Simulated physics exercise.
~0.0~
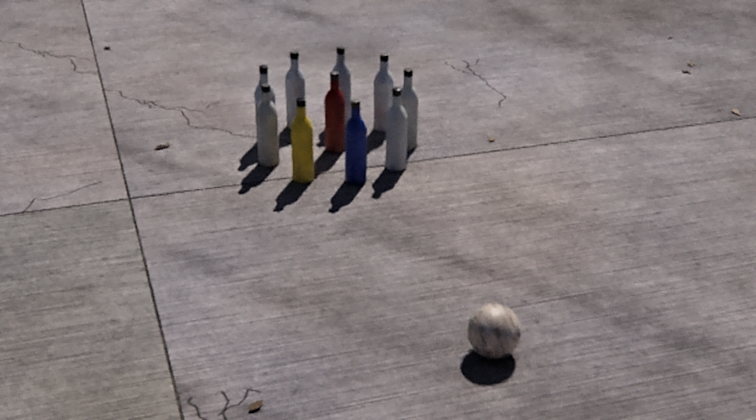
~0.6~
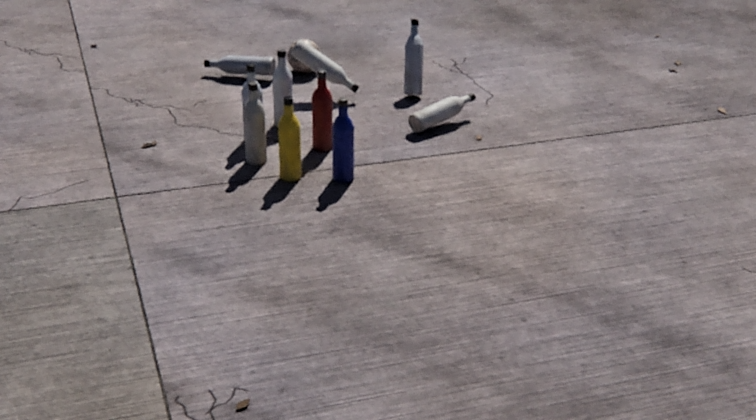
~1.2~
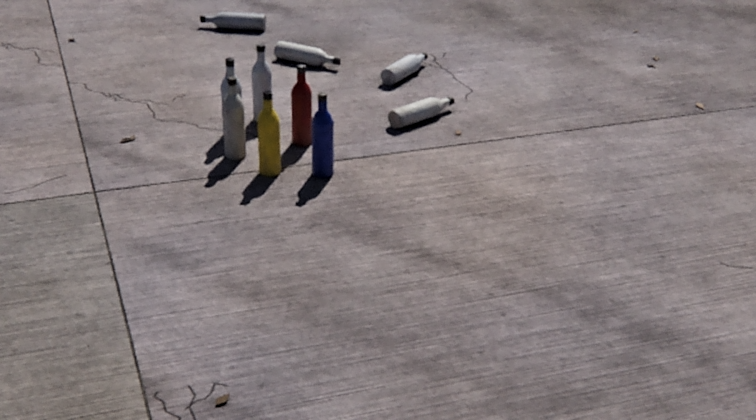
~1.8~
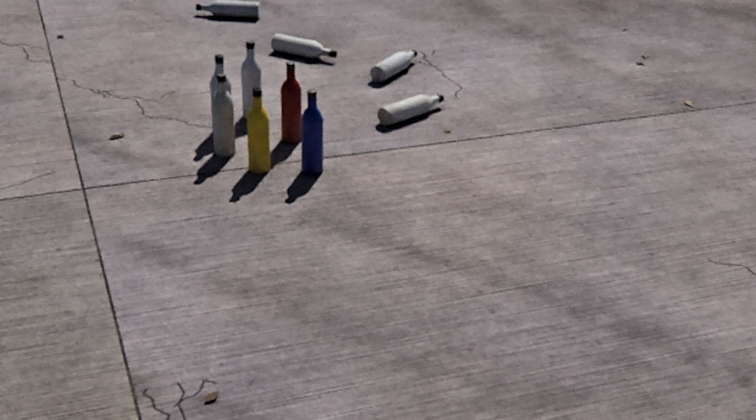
Pale ball rolling into a cluster of capped bottles on concrete, toppling four white ones while red, yellow and blue stay standing.
